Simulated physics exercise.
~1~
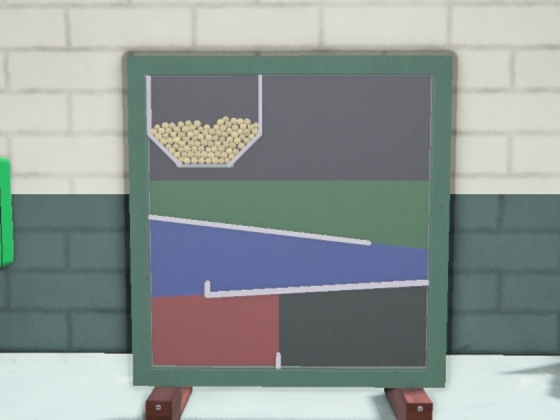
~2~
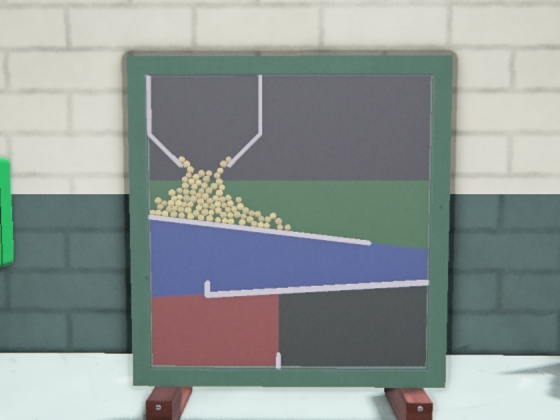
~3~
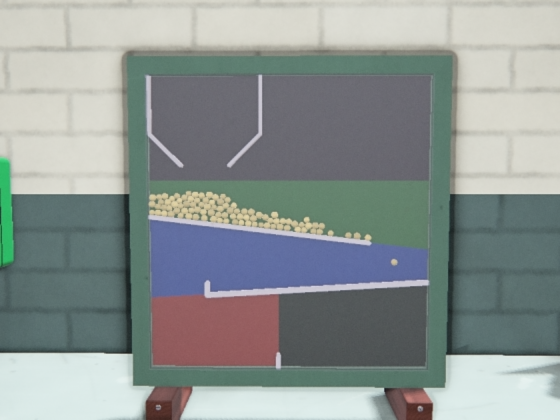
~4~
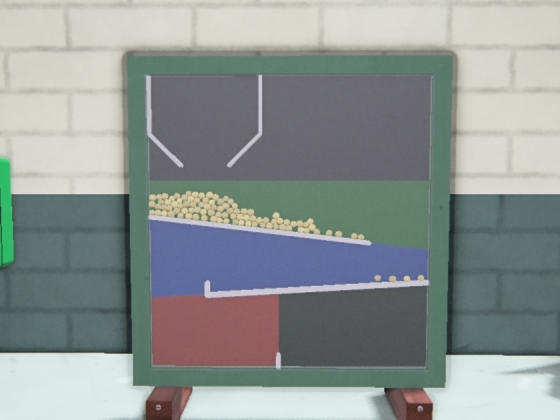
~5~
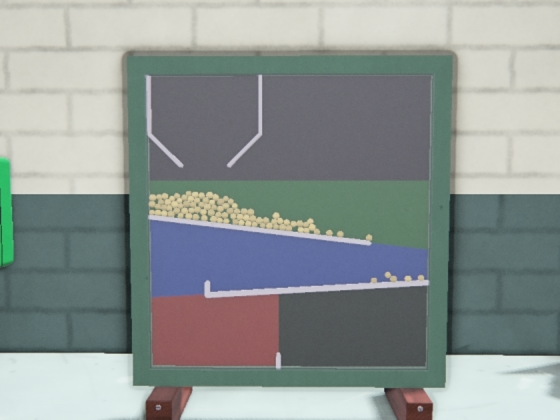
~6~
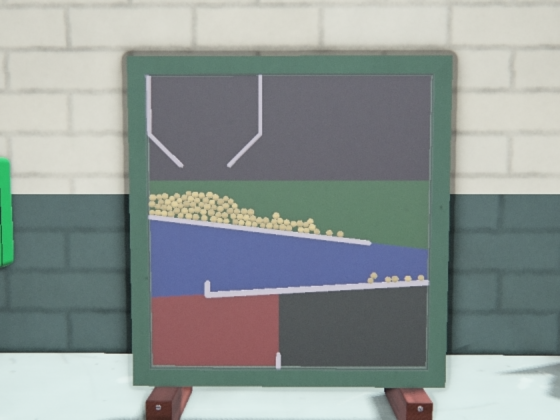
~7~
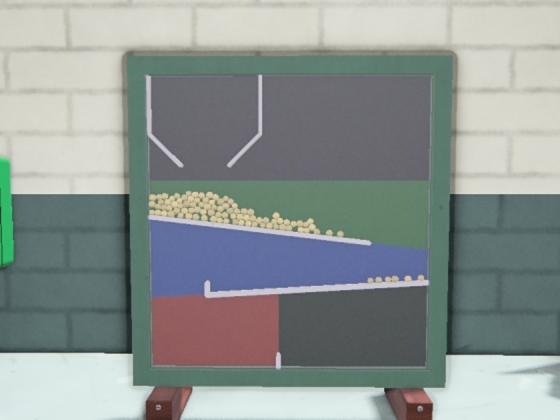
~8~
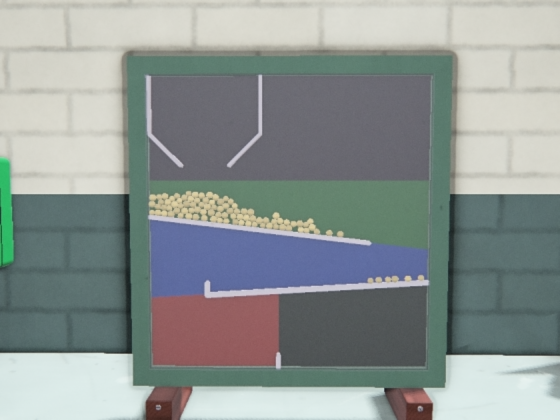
A heap of pale, round chickpeas sits in a white-edged hopper at the upper left of a green-framed upright case, seen from straight in front against a brick wall, cream above and dark teal below. Behind the ramps, the case shows dark grey, green, blue, red and black areas. The hopper's bottom opens and the chickpeas pour onto the upper ramp, piling at its left. Some spread right down the slope, and a few drop off its end onto the lower ramp. There they settle near the right wall, while most remain heaped above, over the green.
